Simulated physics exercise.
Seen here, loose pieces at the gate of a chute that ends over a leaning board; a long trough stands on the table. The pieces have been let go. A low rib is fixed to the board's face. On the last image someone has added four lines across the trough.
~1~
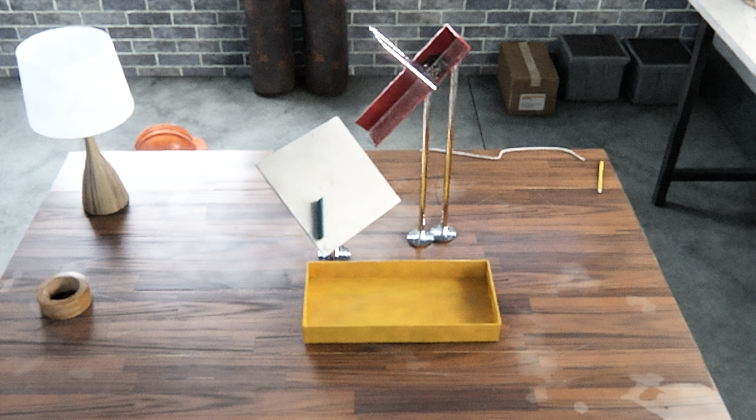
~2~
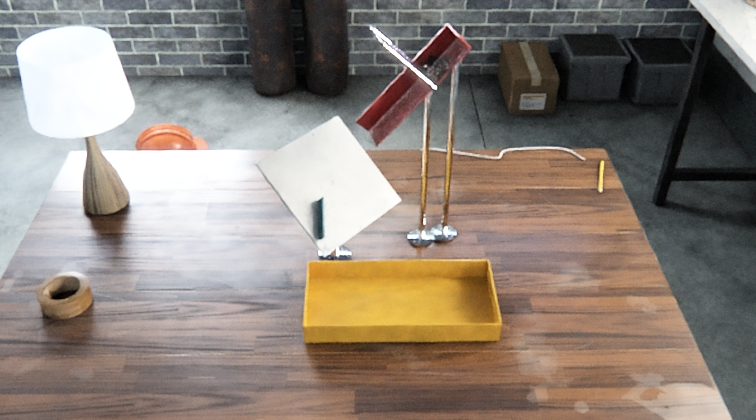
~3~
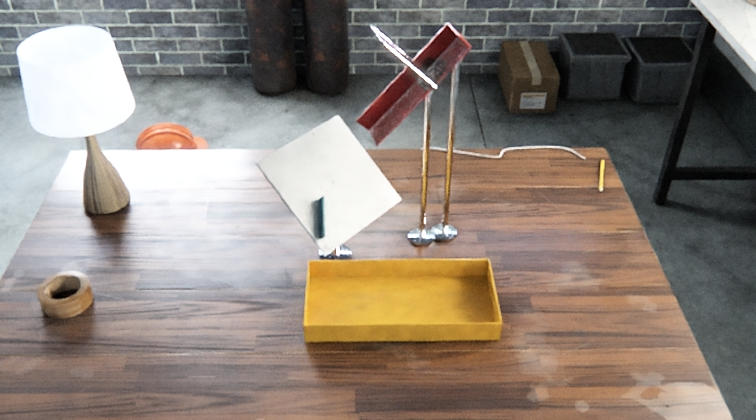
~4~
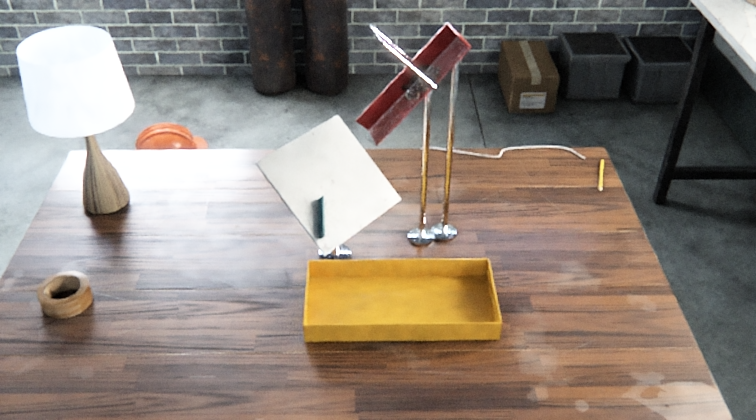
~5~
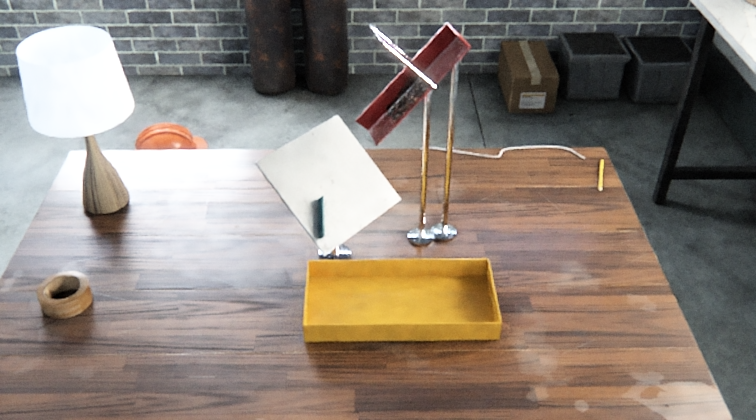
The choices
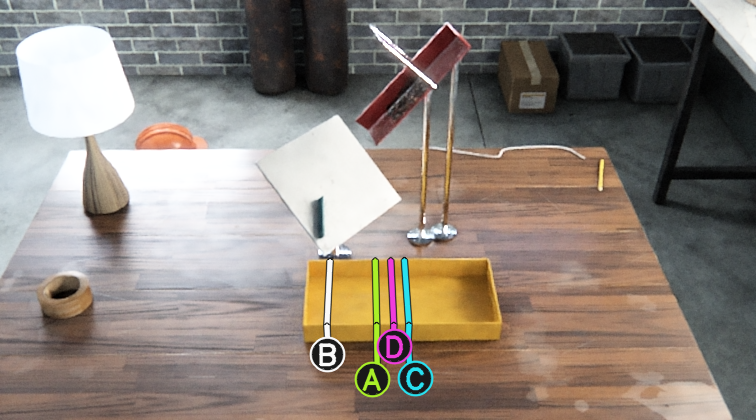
On a wooden table, small dark pieces slide down a raised red chute leftward.
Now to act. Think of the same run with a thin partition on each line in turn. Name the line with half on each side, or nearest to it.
Use line A.
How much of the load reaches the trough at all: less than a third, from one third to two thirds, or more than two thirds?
It is more than two thirds.
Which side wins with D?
Left.
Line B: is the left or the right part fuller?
Right.
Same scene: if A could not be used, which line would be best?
D it is.
On the marked copy, line A crosses the front rim at (376, 324); line B crosses the front rim at (326, 324); line C crosses the front rim at (408, 324); line D crosses the front rim at (393, 324).
With A, of what is caught, about half on the left of the divider, about half on the right.
With B, of what is caught, a stray few on the left of the divider, nearly all on the right.
With C, of what is caught, nearly all on the left of the divider, a small part on the right.
With D, of what is caught, most on the left of the divider, about a quarter on the right.
